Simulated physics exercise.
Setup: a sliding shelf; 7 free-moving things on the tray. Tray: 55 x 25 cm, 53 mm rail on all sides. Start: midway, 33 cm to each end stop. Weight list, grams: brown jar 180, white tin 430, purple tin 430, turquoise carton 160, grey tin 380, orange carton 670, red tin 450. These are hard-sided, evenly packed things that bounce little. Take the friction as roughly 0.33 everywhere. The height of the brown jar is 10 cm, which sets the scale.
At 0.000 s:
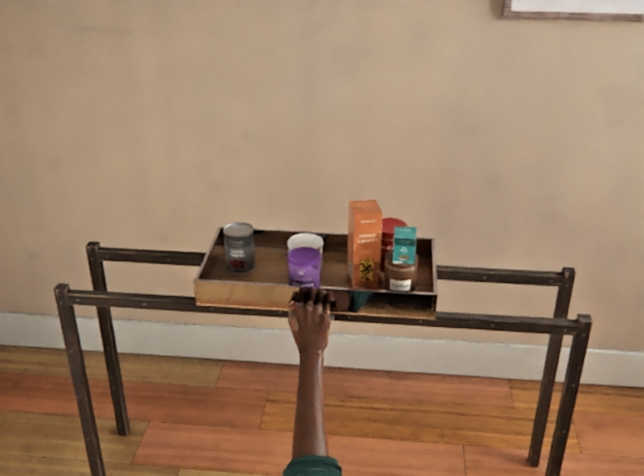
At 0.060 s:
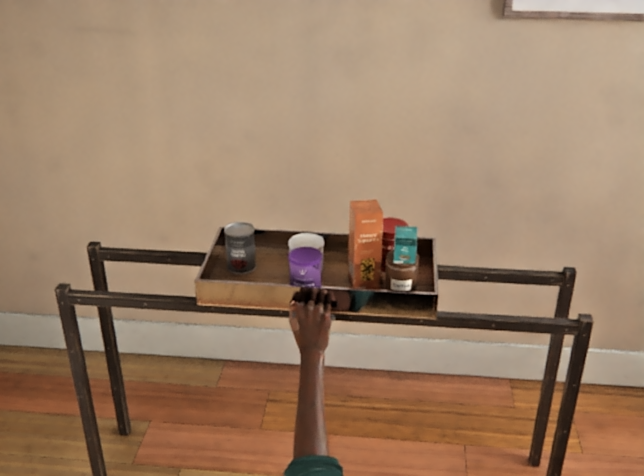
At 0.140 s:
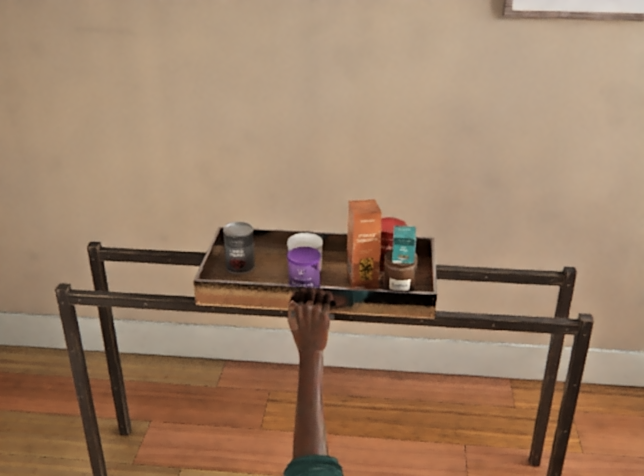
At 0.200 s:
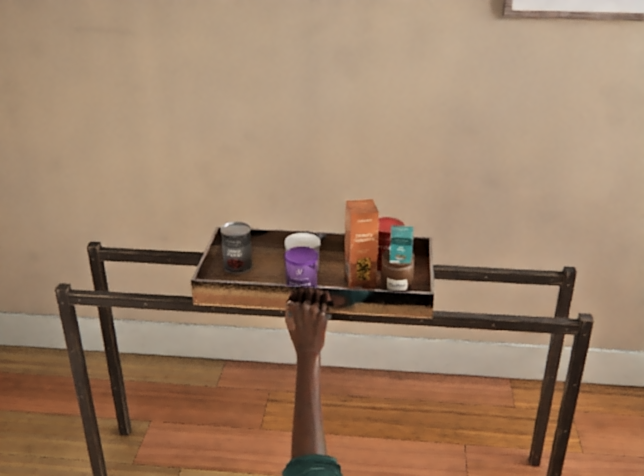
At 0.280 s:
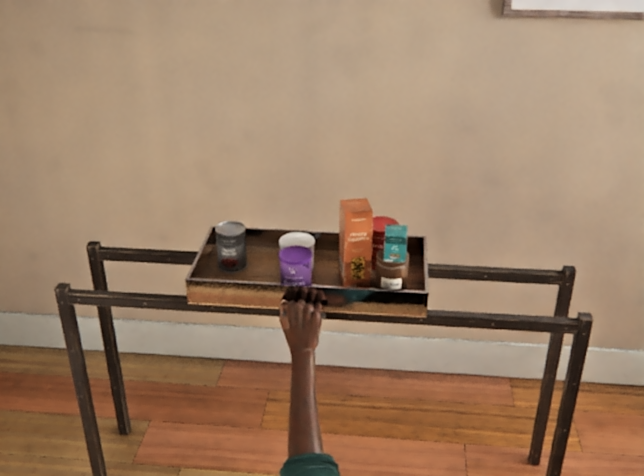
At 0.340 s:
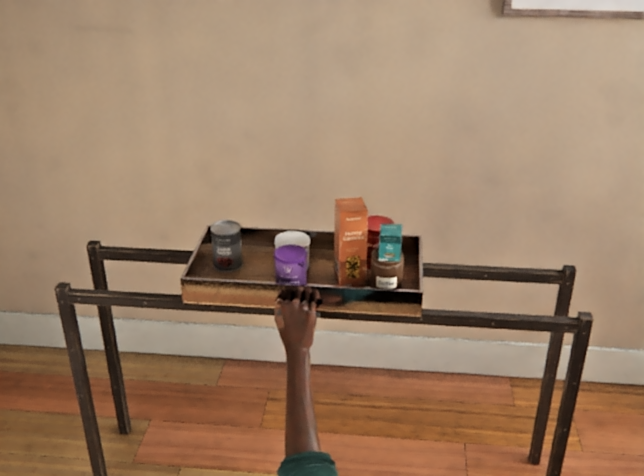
A hand gripped the front edge of a wooden tray holding tins, cartons and a brown jar on a dark metal frame, kept it nearly still at first, then slid it slightly left.
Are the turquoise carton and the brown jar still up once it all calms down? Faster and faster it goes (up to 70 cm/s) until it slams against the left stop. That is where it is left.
Result: The turquoise carton rides it out standing, the brown jar rides it out standing.
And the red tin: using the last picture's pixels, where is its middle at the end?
Near (235, 237).
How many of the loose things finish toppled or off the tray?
My answer is 0.
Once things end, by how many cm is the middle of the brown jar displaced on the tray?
The shift is close to 6 cm.
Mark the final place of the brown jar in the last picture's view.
You'll find it at about (239, 263).
By 1.04 s, tray 33 cm left; turquoise carton 4 cm from its spot near (249, 235); brown jar 4 cm from its spot near (250, 264); orange carton 4 cm from its spot.
By 1.14 s, tray 33 cm left; turquoise carton 7 cm from its spot near (237, 235); brown jar 6 cm from its spot near (240, 263); orange carton 7 cm from its spot.
When it is over (2.2 s), not toppled but over 5 cm from the start, brown jar, white tin, purple tin, turquoise carton, orange carton and red tin; the last one within 5 cm of the start. In the last view, turquoise carton near (236, 235), brown jar near (239, 263).
